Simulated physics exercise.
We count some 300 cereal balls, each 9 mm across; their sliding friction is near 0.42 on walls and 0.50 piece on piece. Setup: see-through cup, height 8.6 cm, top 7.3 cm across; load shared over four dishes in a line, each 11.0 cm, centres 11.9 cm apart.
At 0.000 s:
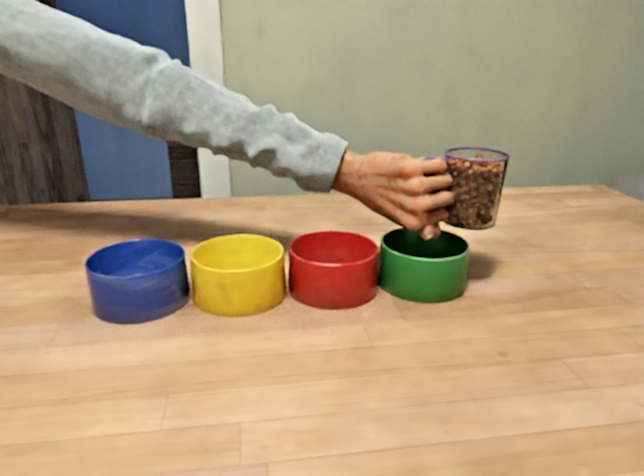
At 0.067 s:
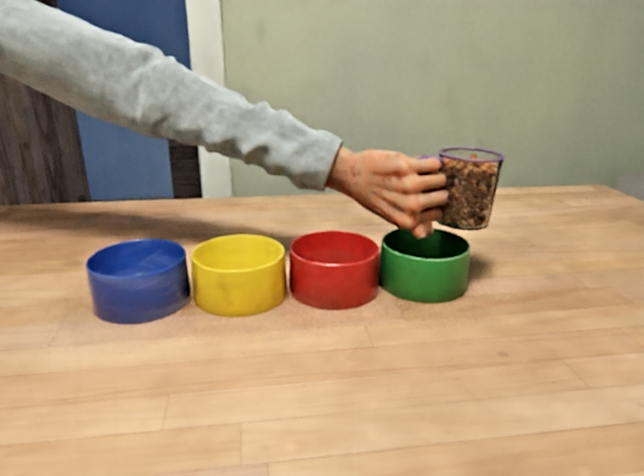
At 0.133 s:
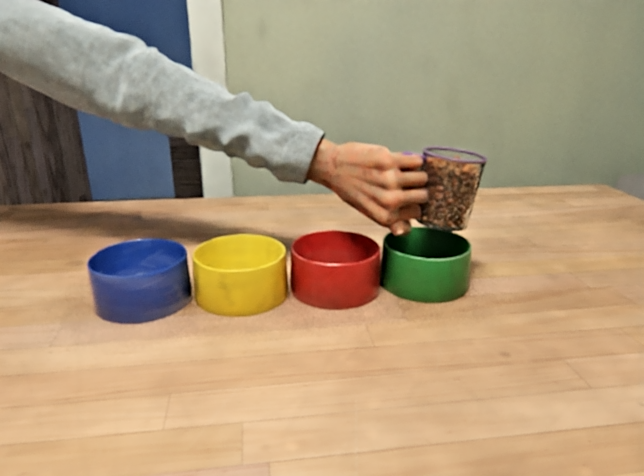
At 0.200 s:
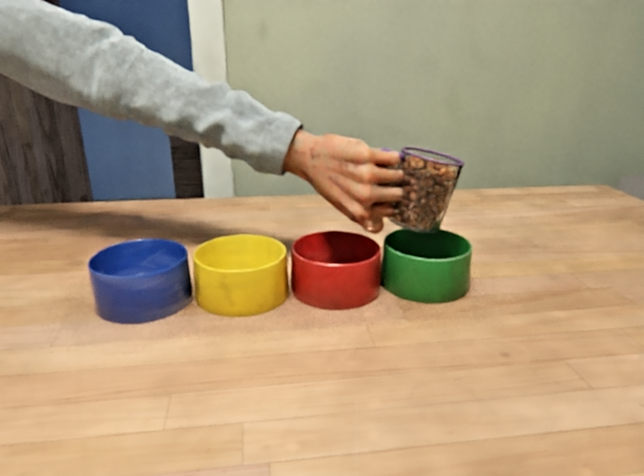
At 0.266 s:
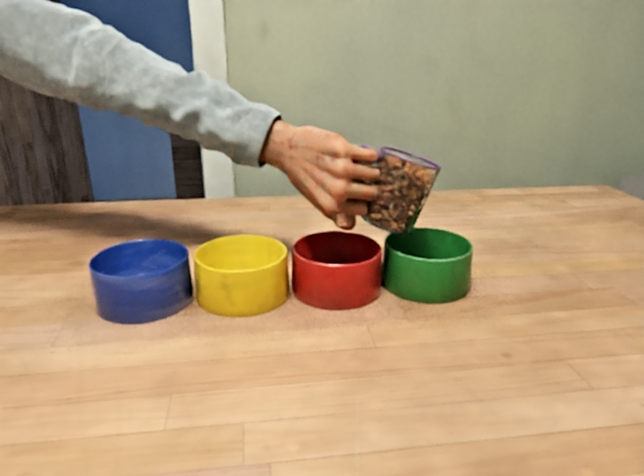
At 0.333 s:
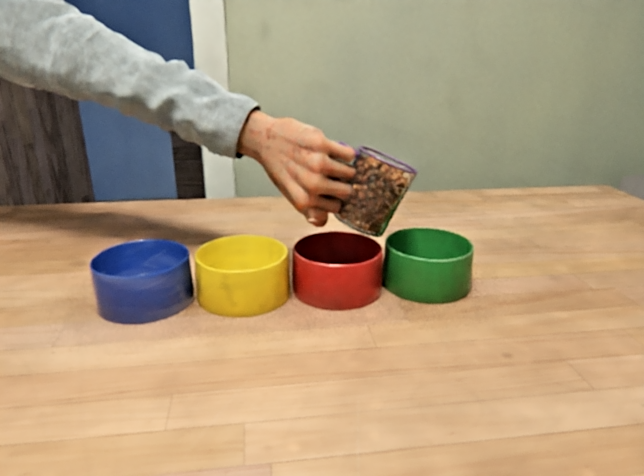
A hand in a grey sleeve reaches in from the left above a pale wooden table, seen from the front and slightly above, holding a see-through cup of small brown pieces. Four round dishes stand in a row below: blue, yellow, red and green from left to right. The hand carries the cup leftward from above the green dish toward the red one, tilting it gradually to the right.
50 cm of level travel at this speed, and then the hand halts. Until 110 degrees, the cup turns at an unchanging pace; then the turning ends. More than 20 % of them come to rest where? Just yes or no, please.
In short: Red no, blue yes, green no, yellow no, counter no.
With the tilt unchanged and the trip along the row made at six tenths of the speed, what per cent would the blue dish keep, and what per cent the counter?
Shares - blue 70, counter 10.
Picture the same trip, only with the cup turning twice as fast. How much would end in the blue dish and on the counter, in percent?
Shares: Blue at 60; counter at 0.
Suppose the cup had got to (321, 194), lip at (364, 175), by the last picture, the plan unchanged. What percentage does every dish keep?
In the end red holds 0, blue holds 100, green holds 0, yellow holds 0.
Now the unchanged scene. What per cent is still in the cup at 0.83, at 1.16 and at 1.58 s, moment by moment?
Close to 100, 95 and 45 per cent respectively.
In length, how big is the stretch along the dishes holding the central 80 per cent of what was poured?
About 6 cm.
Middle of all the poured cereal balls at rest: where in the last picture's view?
Somewhere near (137, 283) in the last picture.
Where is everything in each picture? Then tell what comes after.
The first frame shows cup at (472, 188), tilt 0 degrees, lip at (505, 153), moved 0.0 cm; middle of the pieces at (474, 192); green dish at (425, 242); red dish at (334, 247); yellow dish at (238, 252); blue dish at (136, 257).
The second frame shows cup at (466, 188), tilt 2 degrees, lip at (499, 154), moved 0.9 cm; middle of the pieces at (468, 192).
The third frame shows cup at (447, 189), tilt 6 degrees, lip at (483, 157), moved 3.6 cm; middle of the pieces at (449, 193).
The fourth frame shows cup at (423, 190), tilt 12 degrees, lip at (460, 161), moved 6.8 cm; middle of the pieces at (424, 194).
The fifth frame shows cup at (398, 191), tilt 17 degrees, lip at (438, 166), moved 10.0 cm; middle of the pieces at (399, 196).
The sixth frame shows cup at (373, 192), tilt 23 degrees, lip at (415, 171), moved 13.3 cm; middle of the pieces at (374, 197); green dish at (429, 243); red dish at (338, 248); yellow dish at (242, 252); blue dish at (141, 257). The cup turns about 85 degrees a second and travels 49 cm a second.
After 0.83 s, tilt 64 degrees; cup holds 100 %.
Then, at 1.16 s, tilt 92 degrees; cup holds 95 %, blue 5 %.
After 1.58 s, tilt 110 degrees; cup holds 45 %, blue 55 %.
In the end, at 2.9 s, red 0 %, blue 100 %, green 0 %, yellow 0 %, counter 0 %.
